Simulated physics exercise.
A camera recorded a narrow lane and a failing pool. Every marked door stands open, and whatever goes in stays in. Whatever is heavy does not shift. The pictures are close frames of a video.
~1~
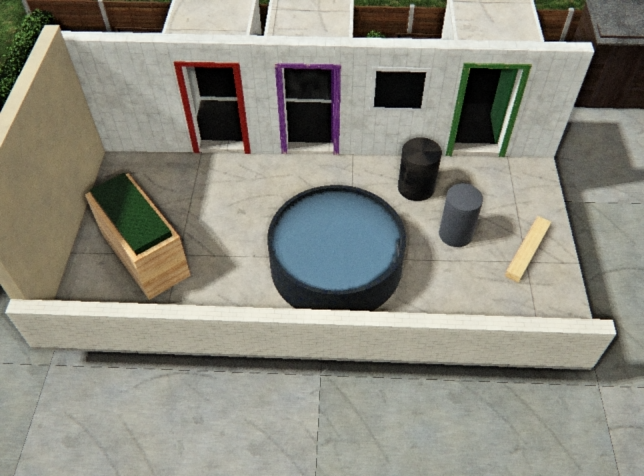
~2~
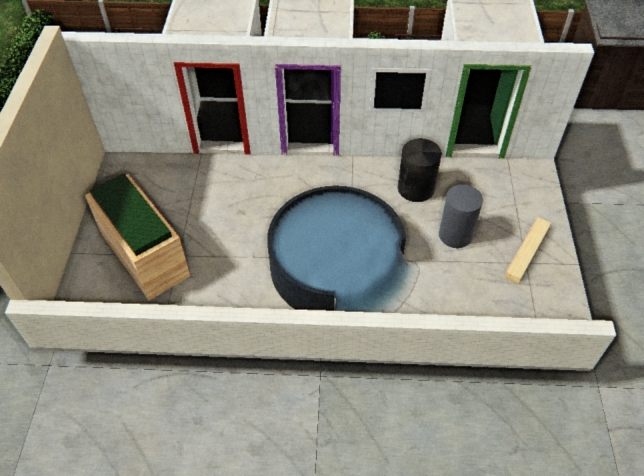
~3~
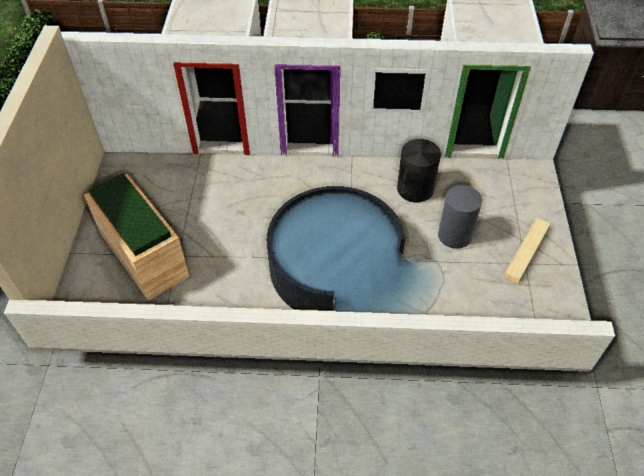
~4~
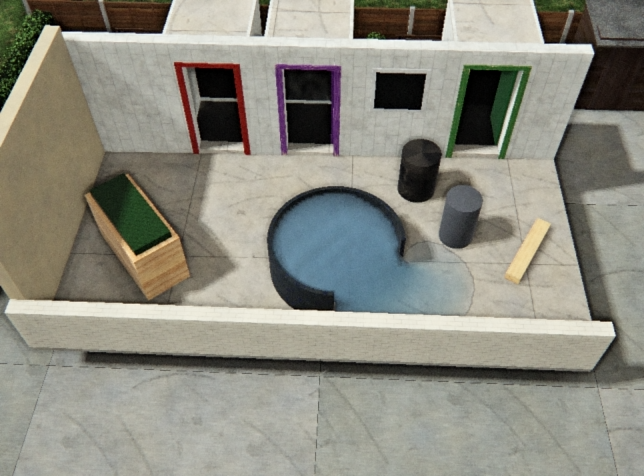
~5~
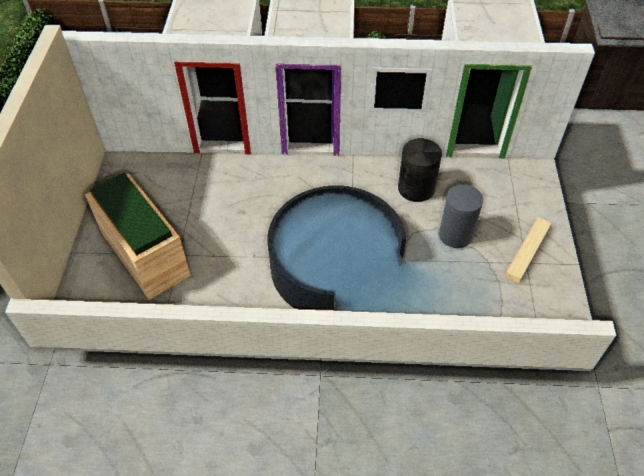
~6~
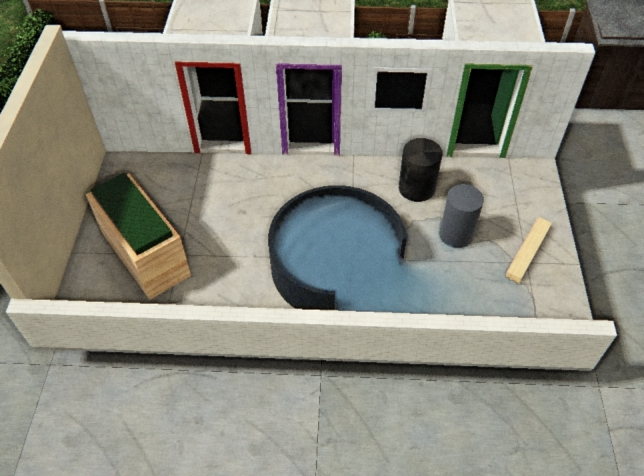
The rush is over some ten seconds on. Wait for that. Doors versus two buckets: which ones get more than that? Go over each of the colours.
The purple door sees two pails or less; the red door sees two pails or less; the green door sees two pails or less.
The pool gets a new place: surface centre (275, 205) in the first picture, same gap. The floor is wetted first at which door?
The door marked green comes first.
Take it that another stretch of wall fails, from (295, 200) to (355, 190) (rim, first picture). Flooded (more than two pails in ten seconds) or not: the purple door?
What follows is that purple door crosses the line.
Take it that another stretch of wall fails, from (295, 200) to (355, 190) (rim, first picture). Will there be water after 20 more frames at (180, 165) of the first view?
There: Wet.
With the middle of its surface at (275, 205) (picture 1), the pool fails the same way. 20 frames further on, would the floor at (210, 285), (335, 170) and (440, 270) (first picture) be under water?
Soaked, bone-dry, soaked.
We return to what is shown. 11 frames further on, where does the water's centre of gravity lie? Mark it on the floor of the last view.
My reading is close to (383, 285).
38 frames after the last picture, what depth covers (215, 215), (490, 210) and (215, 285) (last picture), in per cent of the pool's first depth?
Approx. values, in order: 2 %, 4 %, 2 %.
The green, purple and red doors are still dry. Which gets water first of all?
That's the door marked green.
A moment on, water covers 25 % of the floor; the purple door not reached, the red door not reached, the green door not reached.
Next, water covers 35 % of the floor; the purple door not reached, the red door not reached, the green door not reached.
Then, water covers 50 % of the floor; the purple door not reached, the red door not reached, the green door under two buckets in.
Later, water covers 65 % of the floor; the purple door wet at the sill, nothing in, the red door not reached, the green door under two buckets in.
In the end, water covers 85 % of the floor; the purple door wet at the sill, nothing in, the red door wet at the sill, nothing in, the green door under two buckets in.
